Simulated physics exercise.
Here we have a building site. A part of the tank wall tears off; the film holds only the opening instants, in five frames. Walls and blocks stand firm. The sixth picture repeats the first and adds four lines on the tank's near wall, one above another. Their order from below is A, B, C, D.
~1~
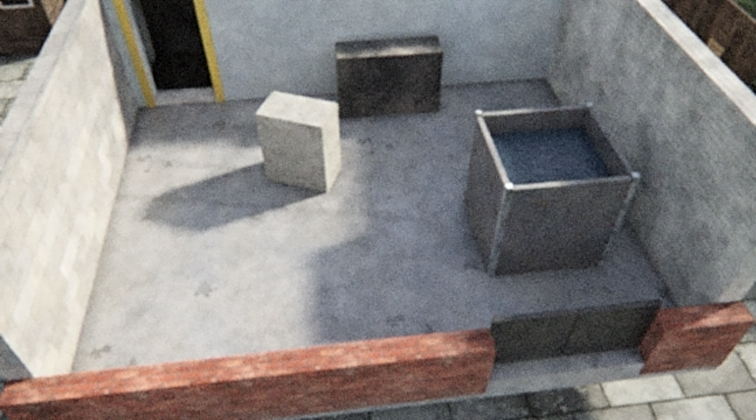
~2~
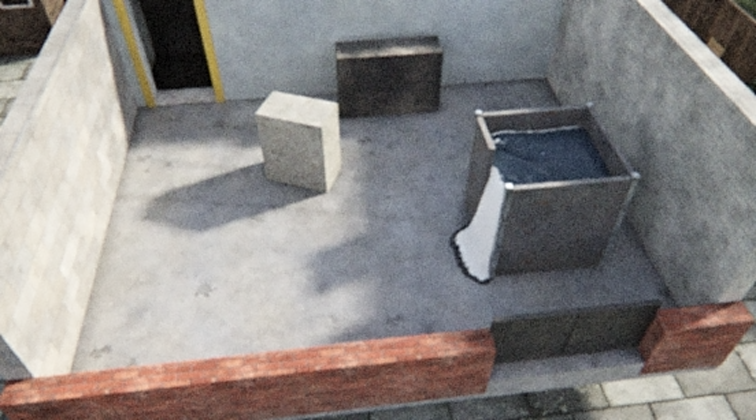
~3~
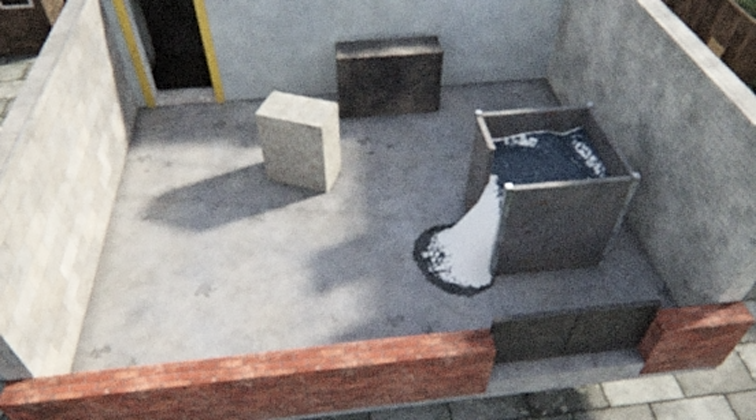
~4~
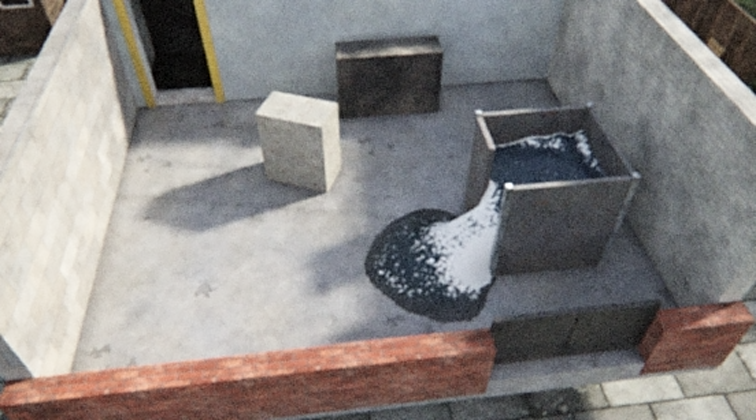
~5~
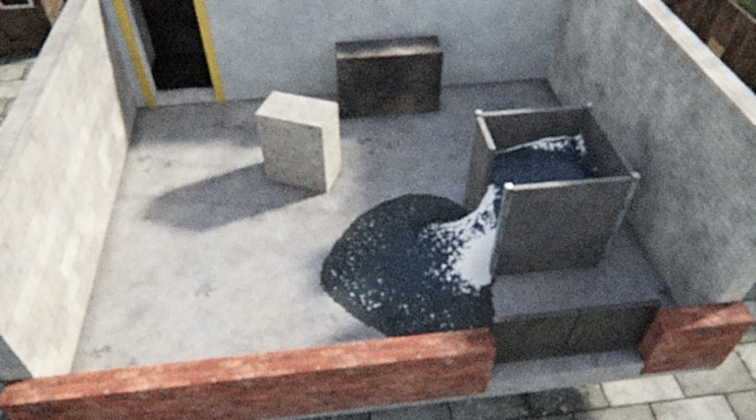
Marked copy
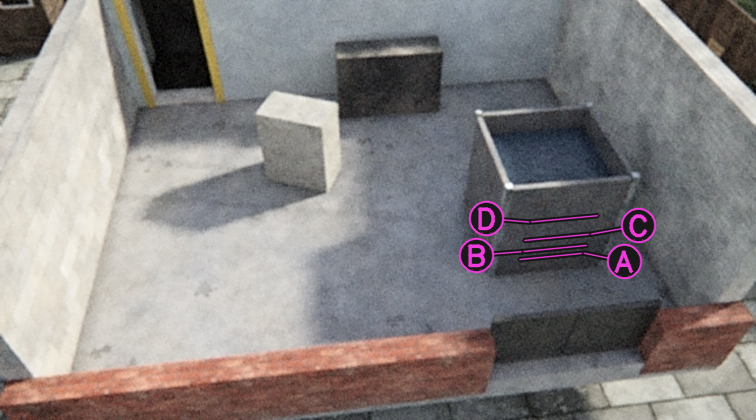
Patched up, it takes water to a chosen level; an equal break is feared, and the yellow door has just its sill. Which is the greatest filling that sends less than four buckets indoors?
Take D.
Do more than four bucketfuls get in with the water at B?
No, not at all.
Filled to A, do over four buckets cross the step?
No.
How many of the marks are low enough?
All of them.
On the marked copy, A at (551, 256); B at (554, 248); C at (557, 237); D at (563, 218); from the bottom up A, B, C, D.
If A is chosen, nothing gets over.
If B is chosen, nothing gets over.
If C is chosen, nothing gets over.
If D is chosen, a bucket or two gets in.
